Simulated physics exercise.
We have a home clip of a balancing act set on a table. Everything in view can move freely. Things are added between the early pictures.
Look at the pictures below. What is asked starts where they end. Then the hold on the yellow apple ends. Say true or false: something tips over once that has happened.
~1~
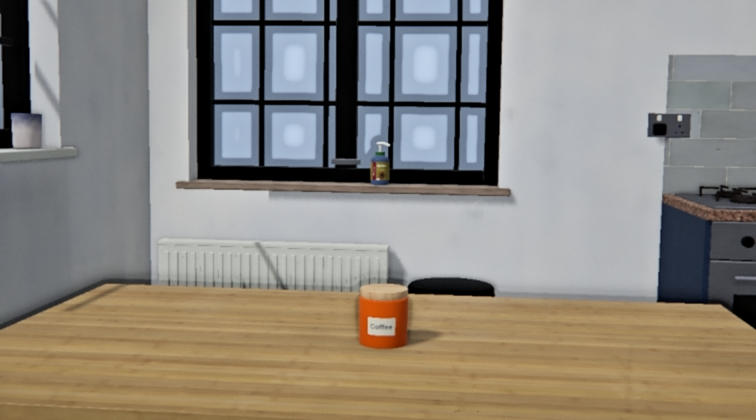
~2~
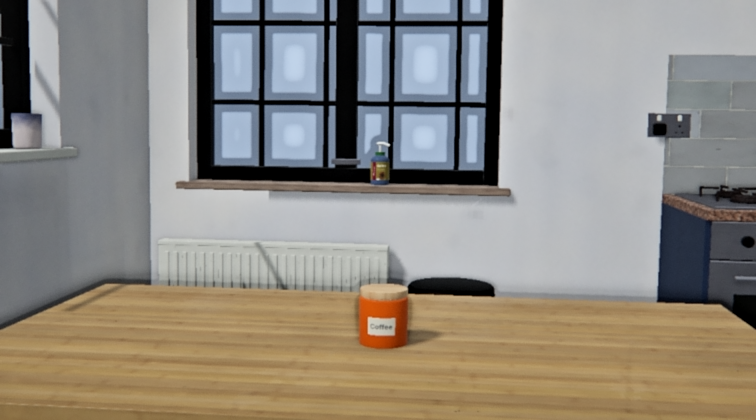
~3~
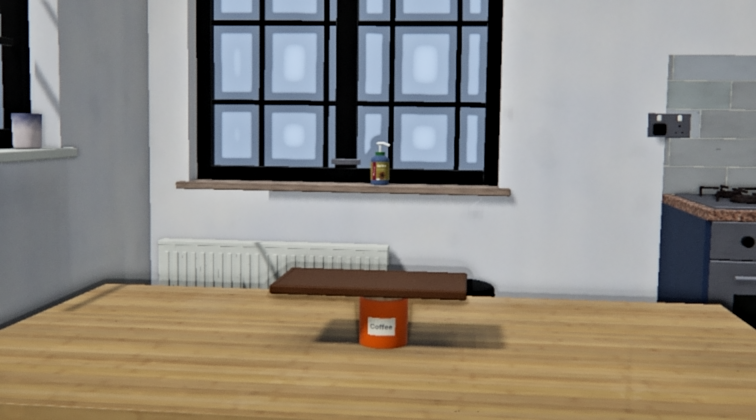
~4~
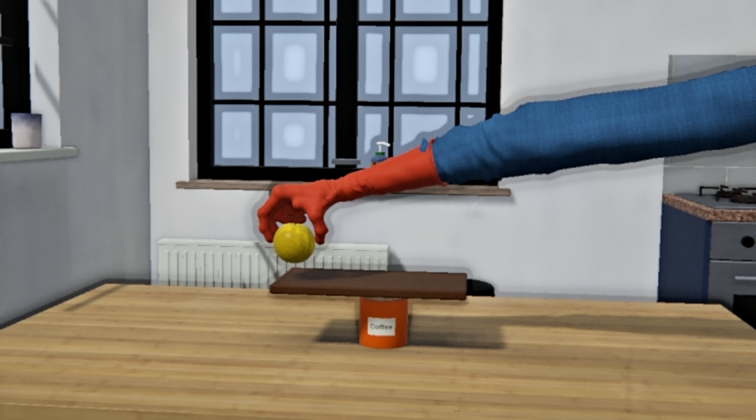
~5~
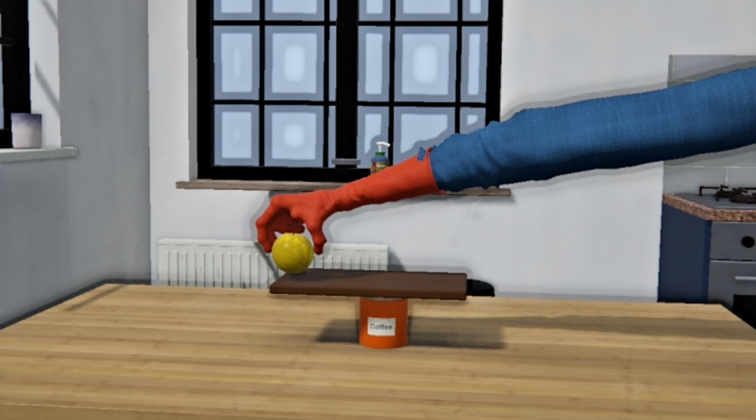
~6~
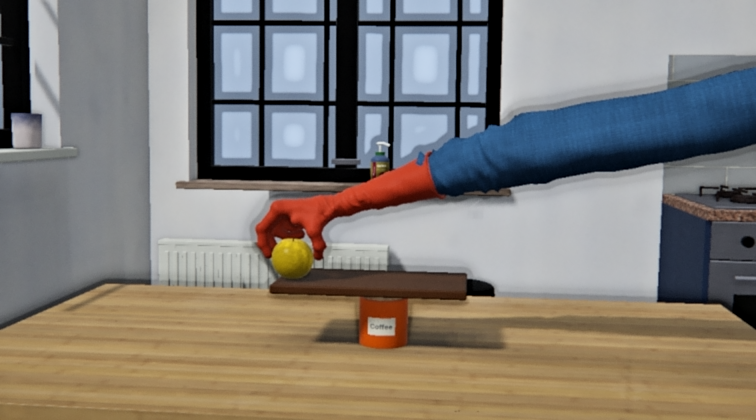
True - something tips over.
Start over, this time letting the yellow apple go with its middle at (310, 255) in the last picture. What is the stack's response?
Well, it crumbles then.
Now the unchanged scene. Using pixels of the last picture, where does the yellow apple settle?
Look near (256, 323) in the final picture.
Then, 0.30 s after the last picture, yellow apple now fallen; brown lid tipped 38° from how it was.
Then, 0.70 s after the last picture, brown lid tipped 39° from how it was.
At rest, fallen, yellow apple; left askew, brown lid; orange jar in place. Seen from the same camera at the end, yellow apple near (256, 323). The stack gives way.
